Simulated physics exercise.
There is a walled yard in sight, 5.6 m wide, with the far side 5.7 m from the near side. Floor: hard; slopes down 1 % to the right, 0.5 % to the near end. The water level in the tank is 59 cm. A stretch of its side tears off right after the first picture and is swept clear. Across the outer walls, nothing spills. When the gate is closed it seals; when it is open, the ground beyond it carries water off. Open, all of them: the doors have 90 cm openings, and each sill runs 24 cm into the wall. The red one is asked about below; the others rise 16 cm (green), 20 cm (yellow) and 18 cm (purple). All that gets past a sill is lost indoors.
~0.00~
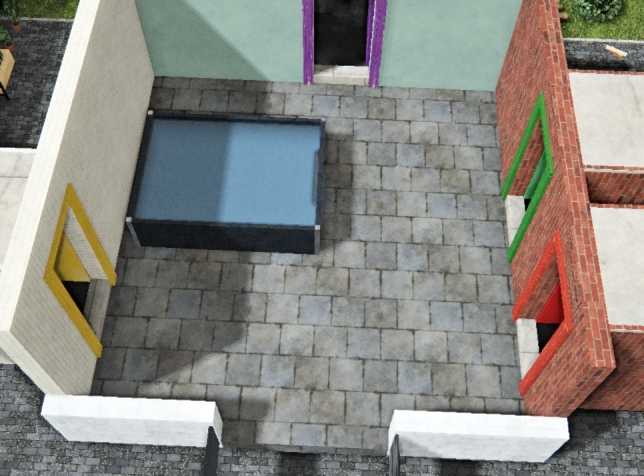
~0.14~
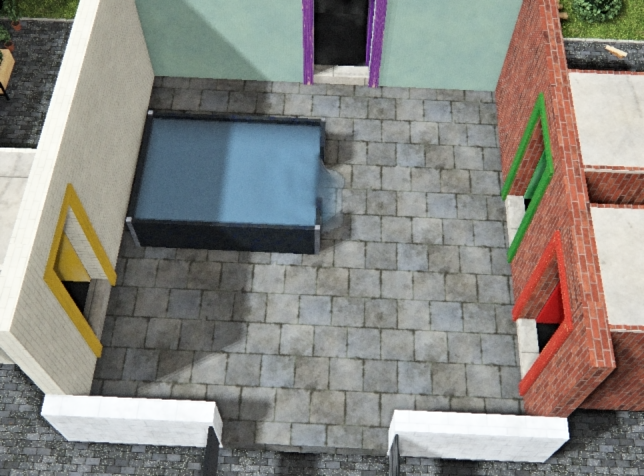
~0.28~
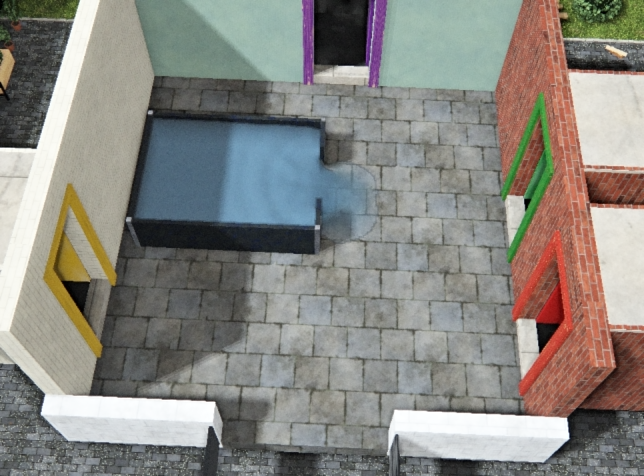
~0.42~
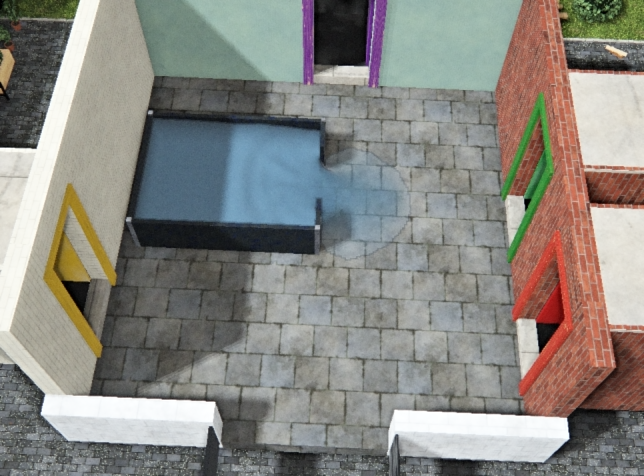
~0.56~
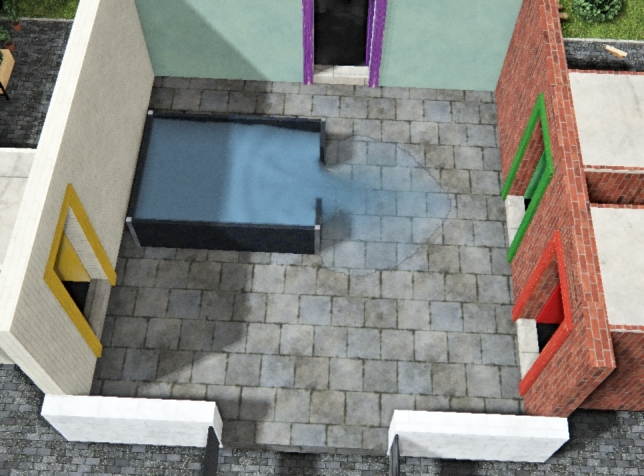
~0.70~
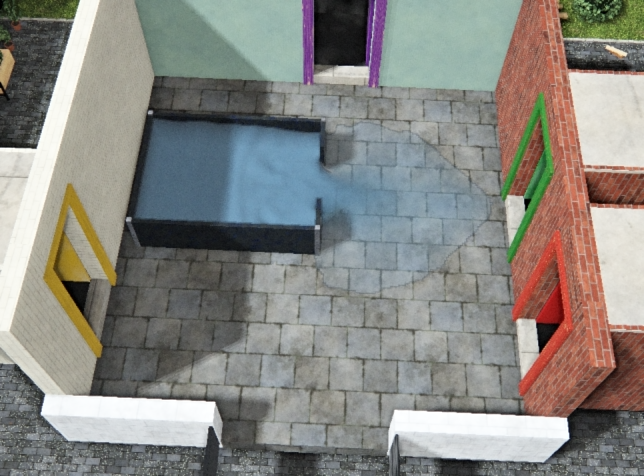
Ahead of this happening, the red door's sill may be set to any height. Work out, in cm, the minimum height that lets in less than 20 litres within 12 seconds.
I would say 11.5 cm.
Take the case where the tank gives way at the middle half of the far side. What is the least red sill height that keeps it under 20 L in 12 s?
The answer is some 10.5 cm.
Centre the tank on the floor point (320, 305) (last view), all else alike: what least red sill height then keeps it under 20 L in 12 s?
In this case, 30 cm or so.
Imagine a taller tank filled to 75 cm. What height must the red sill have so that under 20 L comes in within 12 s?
Required height: Approx. 14.0 cm.
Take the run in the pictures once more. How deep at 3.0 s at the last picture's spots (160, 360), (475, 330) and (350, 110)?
The depths come to about 0, 9 and 0 cm.
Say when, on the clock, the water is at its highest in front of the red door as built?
Around 2.4 s, give or take.
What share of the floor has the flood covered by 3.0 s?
About 40 per cent.
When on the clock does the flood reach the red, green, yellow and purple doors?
Red 1.6 s, green 0.8 s, yellow 6.0 s, purple 3.2 s.
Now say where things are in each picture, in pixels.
The tank at (231, 172) is whole and still, 59 cm deep; the red door at (538, 322) is dry, in the first frame.
The gap is at (318, 189), the front 0.3 m out at (336, 224); the back of the tank holds 59 cm, in the second frame.
The front is at (368, 222), 0.8 m from the gap at (318, 191); 0.8 m2 of floor is wet, 59 cm left at the back, in the third frame.
The front is at (405, 210), 1.3 m from the gap at (318, 191); 1.7 m2 of floor is wet, 59 cm left at the back, in the fourth frame.
Water pours out at (318, 191) and has run 1.9 m, to (445, 205); about 5 cm deep outside, 59 cm at the back, in the fifth frame.
Water pours out at (318, 191) and has run 2.5 m, to (485, 204); about 4 cm deep outside, 58 cm at the back; 1.7 m in a straight line remain to the red door at (538, 322), in the sixth frame.
After 1.4 s water covers 30 % of the floor, deepest (38 cm) near (325, 199); it has not reached the red door.
After 3.0 s water covers 40 % of the floor, deepest (28 cm) near (527, 437); 12 cm at the red door, 6 litres in over its 10 cm sill.
After 12.0 s water covers 100 % of the floor, deepest (12 cm) near (527, 437); 10 cm at the red door, 35 litres in over its 10 cm sill.
At the red door as built, the water arrived by 1.7 s and peaked near 14 cm at 2.4 s.
With a sill of 9.5 cm, 43 litres would have come in within the 12 s; with 12.5 cm, 11 litres. So under 20 litres takes about 11.5 cm.
